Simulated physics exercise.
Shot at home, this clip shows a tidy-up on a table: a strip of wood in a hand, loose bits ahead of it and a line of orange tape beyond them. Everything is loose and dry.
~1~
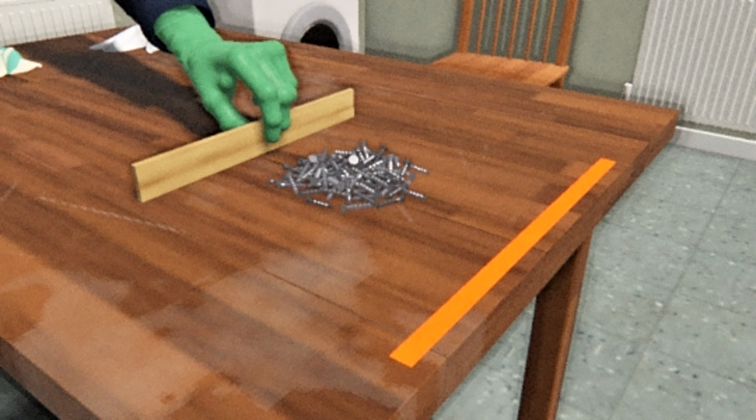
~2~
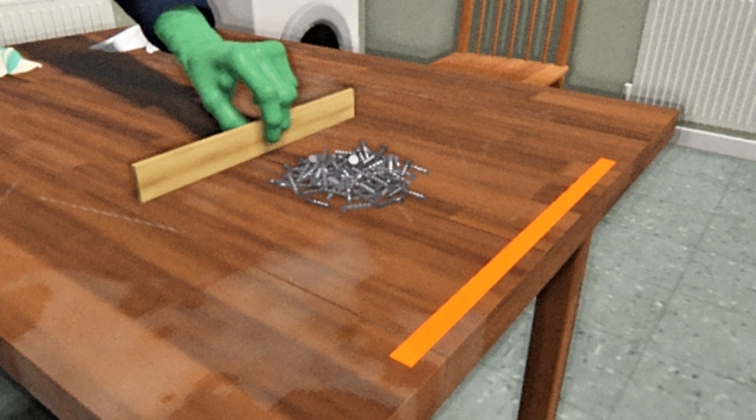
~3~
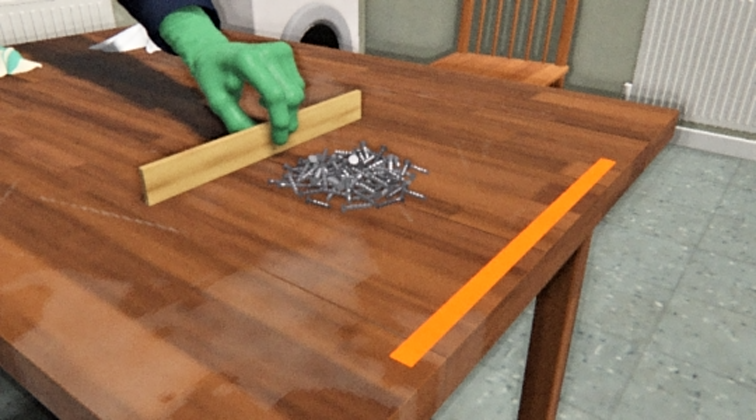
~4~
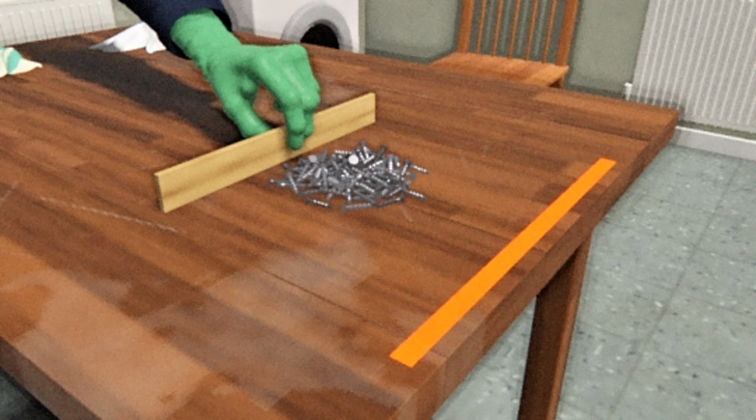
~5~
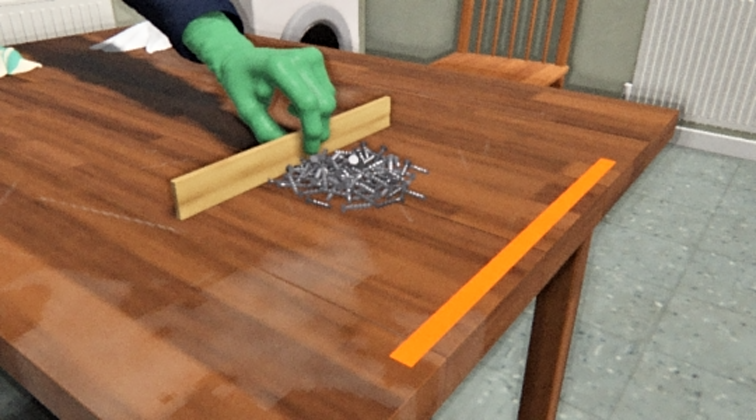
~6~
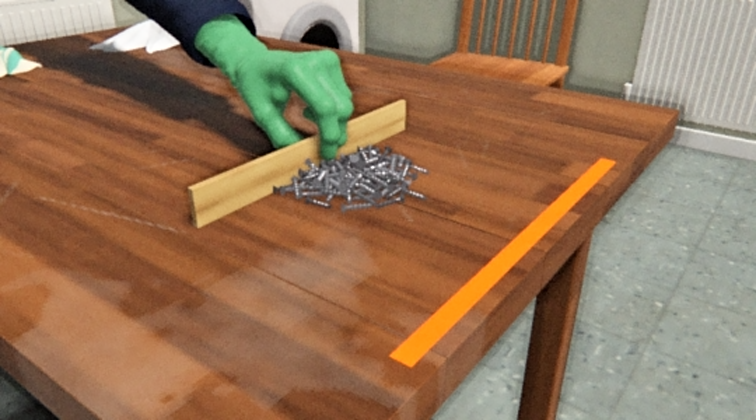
In a room with a pale tiled floor, a wooden chair and a radiator, a brown wooden table is seen from above at an angle. A green-gloved hand holds a light wooden strip upright behind a pile of grey screws, with orange tape along the right edge. The hand rests, then slides the strip slowly rightward, pressing into the near side of the pile, while the camera stays still.
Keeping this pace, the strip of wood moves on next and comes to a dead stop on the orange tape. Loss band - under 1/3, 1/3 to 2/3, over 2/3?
Greater than two thirds.
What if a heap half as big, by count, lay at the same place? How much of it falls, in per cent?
Near 100 per cent of the pieces.
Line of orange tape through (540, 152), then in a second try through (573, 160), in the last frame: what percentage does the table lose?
0 and 50 percent, roughly.
Soon after the last picture, strip of wood still moving, near (420, 166); heap all on the table, its front near (503, 225).
A little later, strip of wood stopped at the orange tape; heap most over the edge.
Later still, strip of wood stopped at the orange tape; heap nearly all over the edge.
At rest, strip of wood stopped at the orange tape; heap nearly all over the edge.
